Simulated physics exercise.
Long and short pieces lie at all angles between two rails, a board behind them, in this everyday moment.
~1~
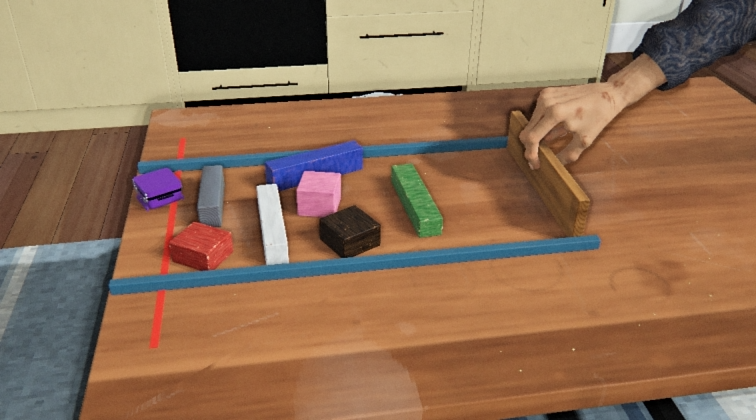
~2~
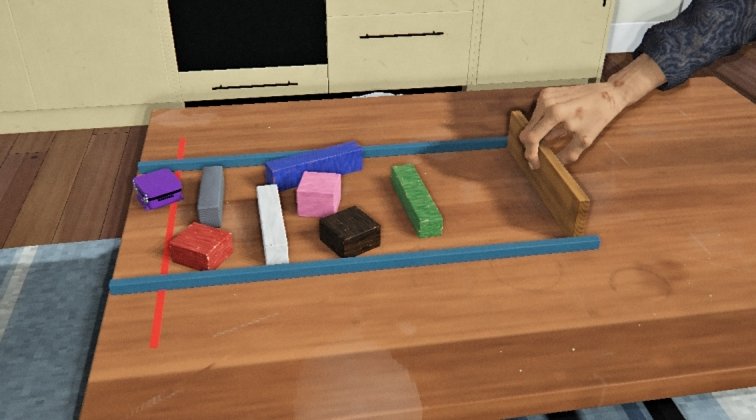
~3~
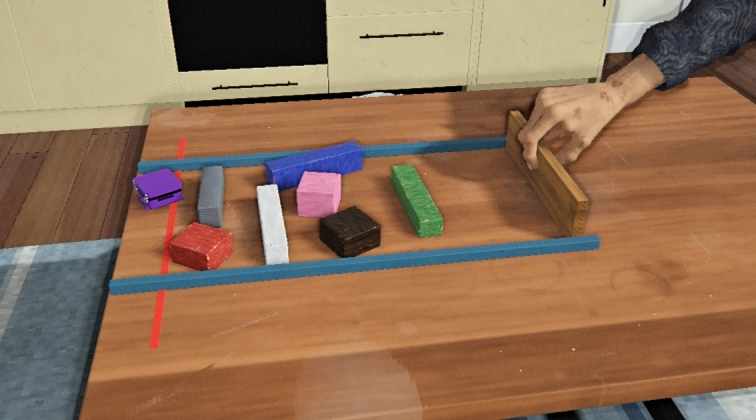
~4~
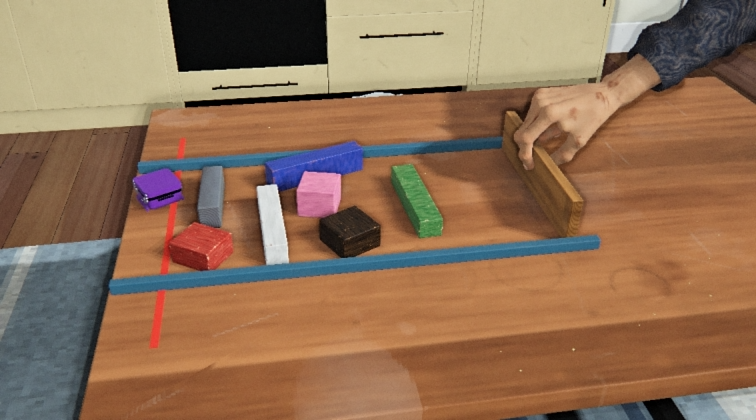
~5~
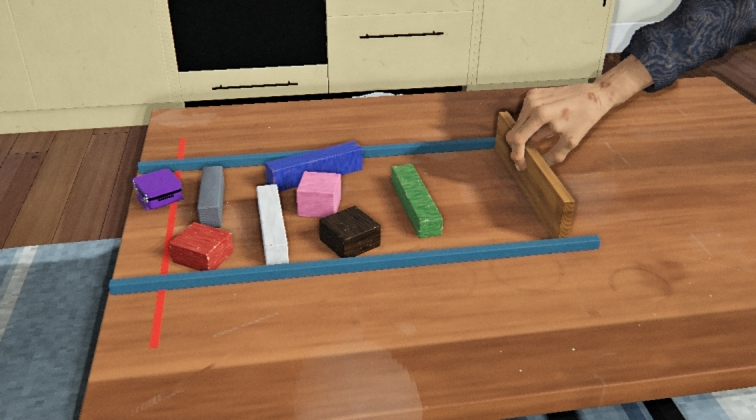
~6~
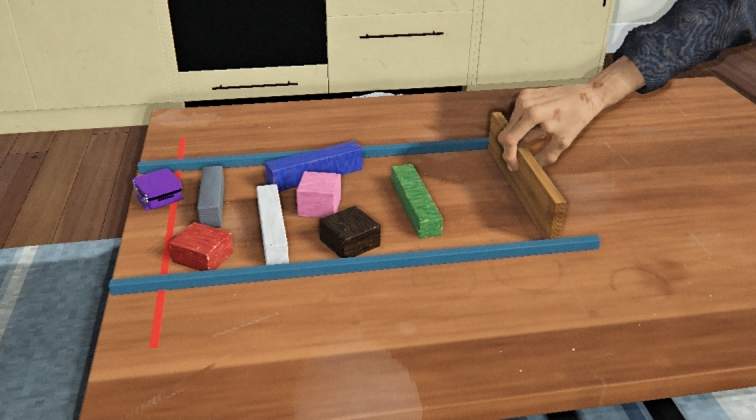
A hand holding a wooden board upright at the right end of two blue rails stays nearly still at first, then slides the board slightly left. The colorful blocks lying between the rails, and the purple piece by the red tape, stay where they are, with a gap remaining between the board and the green block.
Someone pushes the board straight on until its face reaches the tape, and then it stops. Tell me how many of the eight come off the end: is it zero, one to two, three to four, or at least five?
It is at least five.
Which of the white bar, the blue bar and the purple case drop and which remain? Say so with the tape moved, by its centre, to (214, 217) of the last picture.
Taking each: The white bar holds its spot, the blue bar holds its spot, the purple case topples.
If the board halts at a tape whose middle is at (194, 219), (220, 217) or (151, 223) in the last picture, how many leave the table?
It would be 4, then 3, then 7.
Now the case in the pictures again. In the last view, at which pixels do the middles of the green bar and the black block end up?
The green bar ends up near (157, 220), and the black block near (114, 255).
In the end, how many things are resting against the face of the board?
In contact: 1.
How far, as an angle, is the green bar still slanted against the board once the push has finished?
Angle: Roughly 0 degrees.
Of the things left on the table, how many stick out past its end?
Overhanging ones - 2.
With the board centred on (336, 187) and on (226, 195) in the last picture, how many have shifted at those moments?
Respectively 5 and 8.
Early on, none off yet; purple case at rest near (159, 191); red block at rest near (202, 248); grey stick at rest near (212, 196).
Finally, the number that fall off is five or more; lost, blue bar, white bar, grey stick, red block and purple case.
